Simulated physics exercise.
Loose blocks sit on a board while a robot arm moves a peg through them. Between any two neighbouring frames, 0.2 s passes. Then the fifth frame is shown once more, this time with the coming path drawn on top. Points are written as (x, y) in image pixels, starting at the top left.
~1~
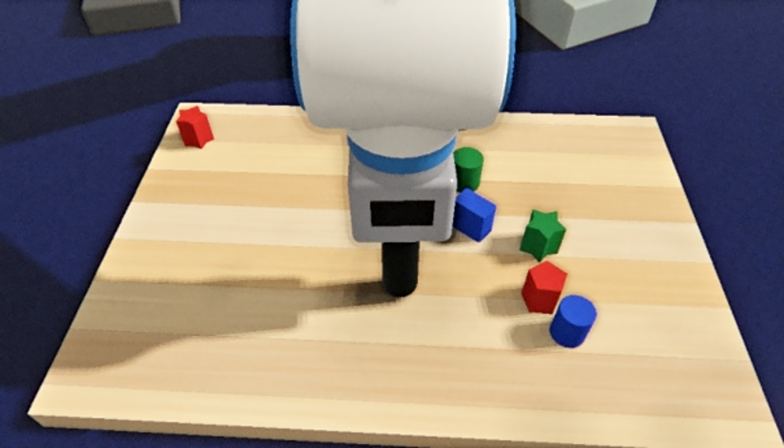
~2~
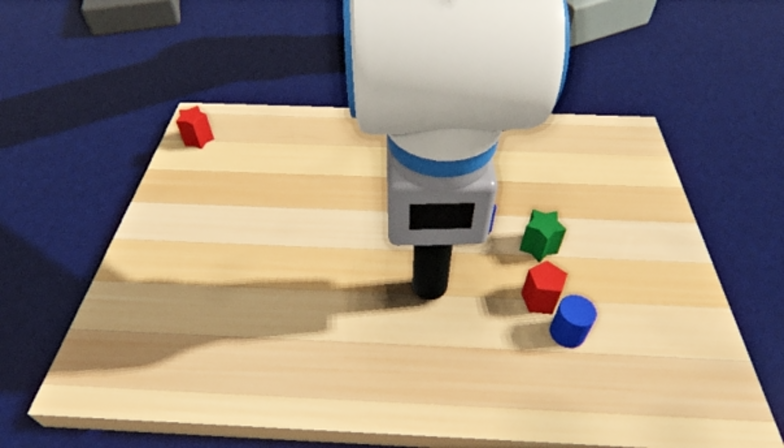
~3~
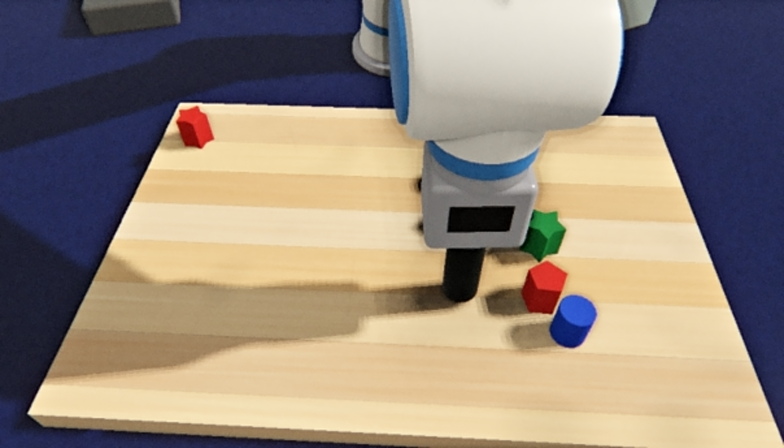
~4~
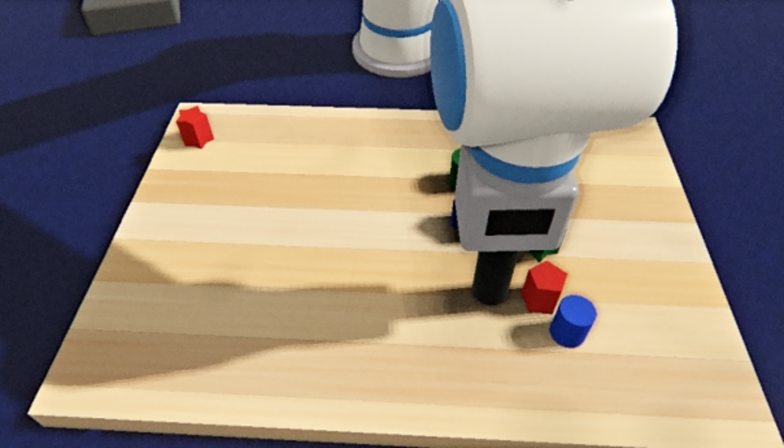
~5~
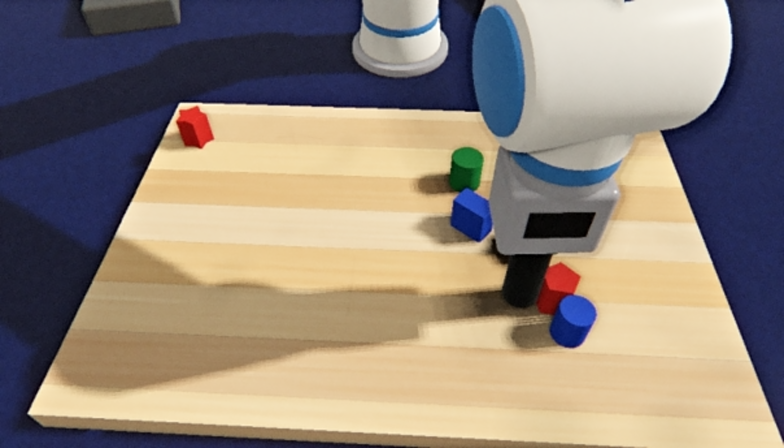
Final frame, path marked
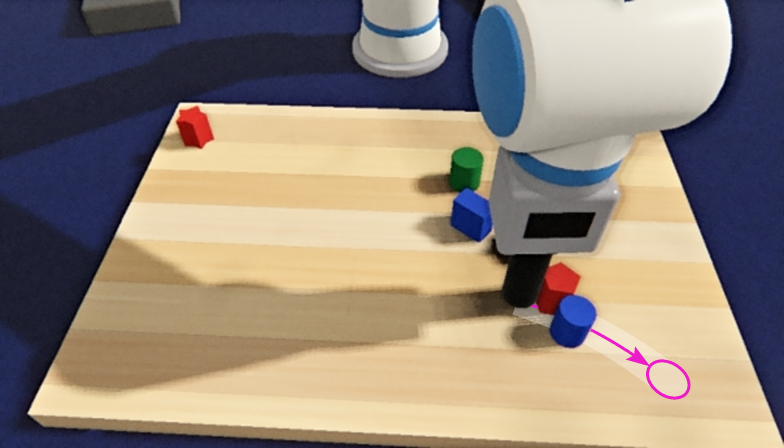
On a wooden board, a robot arm slides its peg right and nudges a red block.
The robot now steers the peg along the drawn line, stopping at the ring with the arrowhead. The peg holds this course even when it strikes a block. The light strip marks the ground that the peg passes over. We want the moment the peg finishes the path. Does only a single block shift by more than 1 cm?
No - that is not the case.
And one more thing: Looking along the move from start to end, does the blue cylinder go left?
No, it doesn't check out.
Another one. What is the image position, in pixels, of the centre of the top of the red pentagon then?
I predict (617, 281).
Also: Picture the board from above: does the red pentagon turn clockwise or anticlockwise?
Looking down, it rotates anti-clockwise.
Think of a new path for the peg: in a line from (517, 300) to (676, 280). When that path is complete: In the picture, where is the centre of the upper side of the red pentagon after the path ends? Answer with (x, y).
I'd place it at (679, 289), taking the centre of its top.
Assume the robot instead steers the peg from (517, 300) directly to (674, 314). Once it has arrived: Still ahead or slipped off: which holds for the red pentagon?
I predict the peg still has it in front.
Path on the board, from (517, 300) over (567, 319) and (617, 345) to (668, 379).
What follows on the original path. One third of the way, peg at (571, 313); red pentagon at (608, 282), turned 35° anticlockwise; blue cylinder at (602, 327).
Two thirds of the way, peg at (622, 340); red pentagon at (617, 281), turned 50° anticlockwise; blue cylinder at (631, 357).
At the end, peg at (673, 374); green star in place; red pentagon at (617, 281), turned 50° anticlockwise; blue cylinder at (637, 365).
